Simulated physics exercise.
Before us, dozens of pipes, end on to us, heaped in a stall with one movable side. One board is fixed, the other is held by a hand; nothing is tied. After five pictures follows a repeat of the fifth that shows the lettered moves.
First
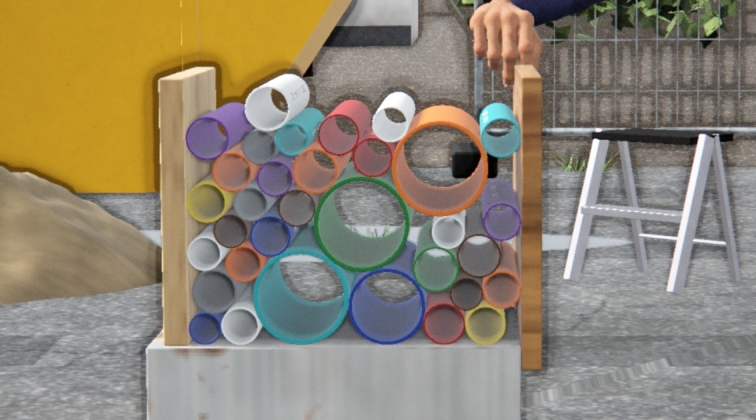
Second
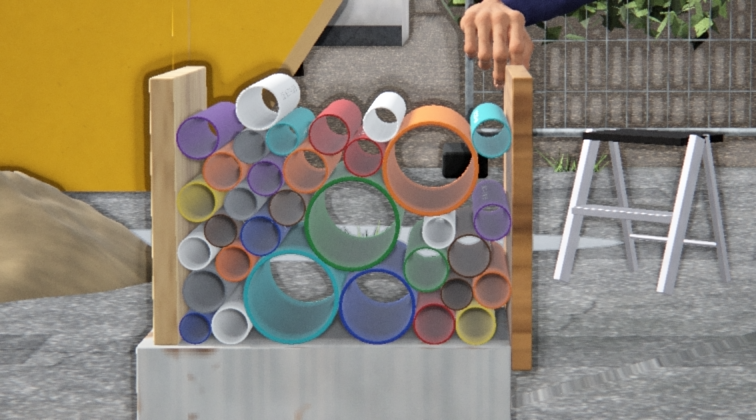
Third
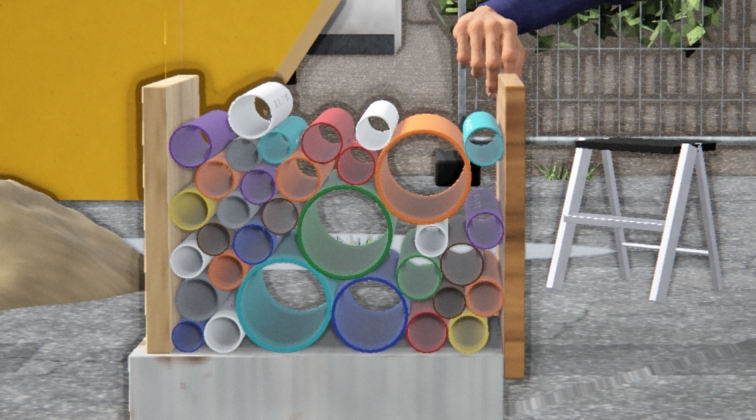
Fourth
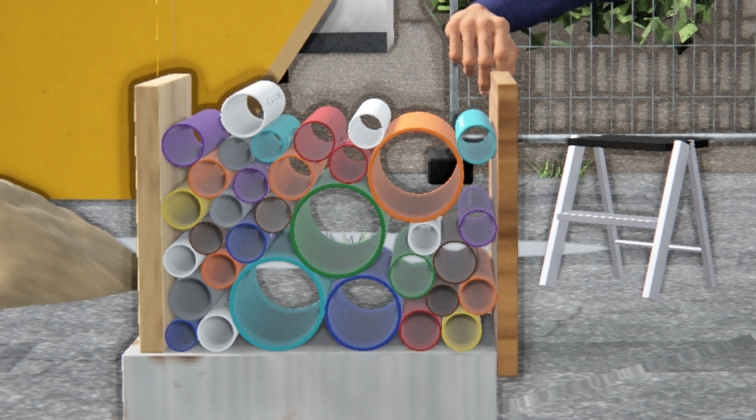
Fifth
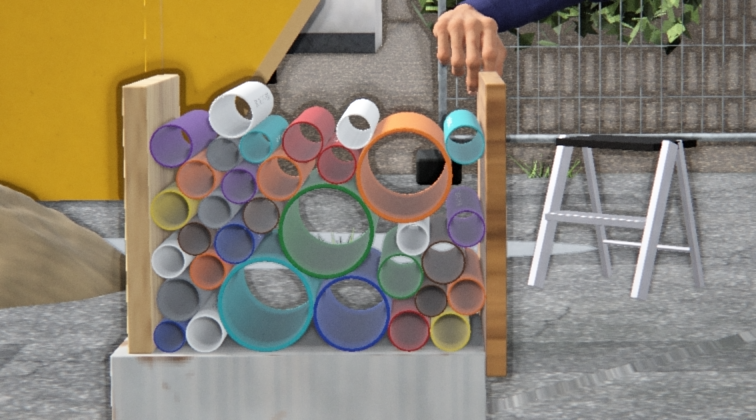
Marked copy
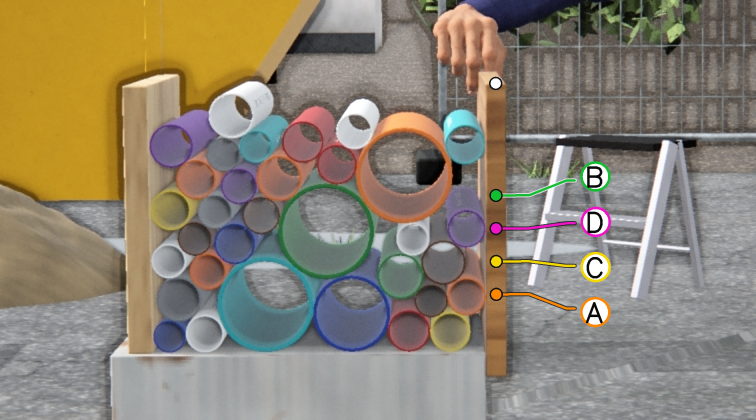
The whole view of colourful pipes heaped between two wooden side boards slides slightly left, background included, while a hand stays at the top of the right board and the pipes show no clear movement against one another.
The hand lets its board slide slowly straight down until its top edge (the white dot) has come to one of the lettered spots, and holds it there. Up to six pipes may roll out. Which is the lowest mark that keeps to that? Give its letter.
A is the limit.
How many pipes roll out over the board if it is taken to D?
With D, one.
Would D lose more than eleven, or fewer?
At D, fewer than eleven.
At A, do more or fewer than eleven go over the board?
It loses fewer than eleven.
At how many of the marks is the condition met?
The number is four.
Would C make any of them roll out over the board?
At C: Yes.
On the marked copy, A at (496, 294); B at (496, 195); C at (496, 262); D at (496, 228); the white dot at (495, 83).
With A. Early on, top of the board (485, 174).
Further on, top of the board (486, 275).
At the end, top of the board (486, 293), four out over the board.
As for the rest, B none out over the board; C three out over the board; D one out over the board.
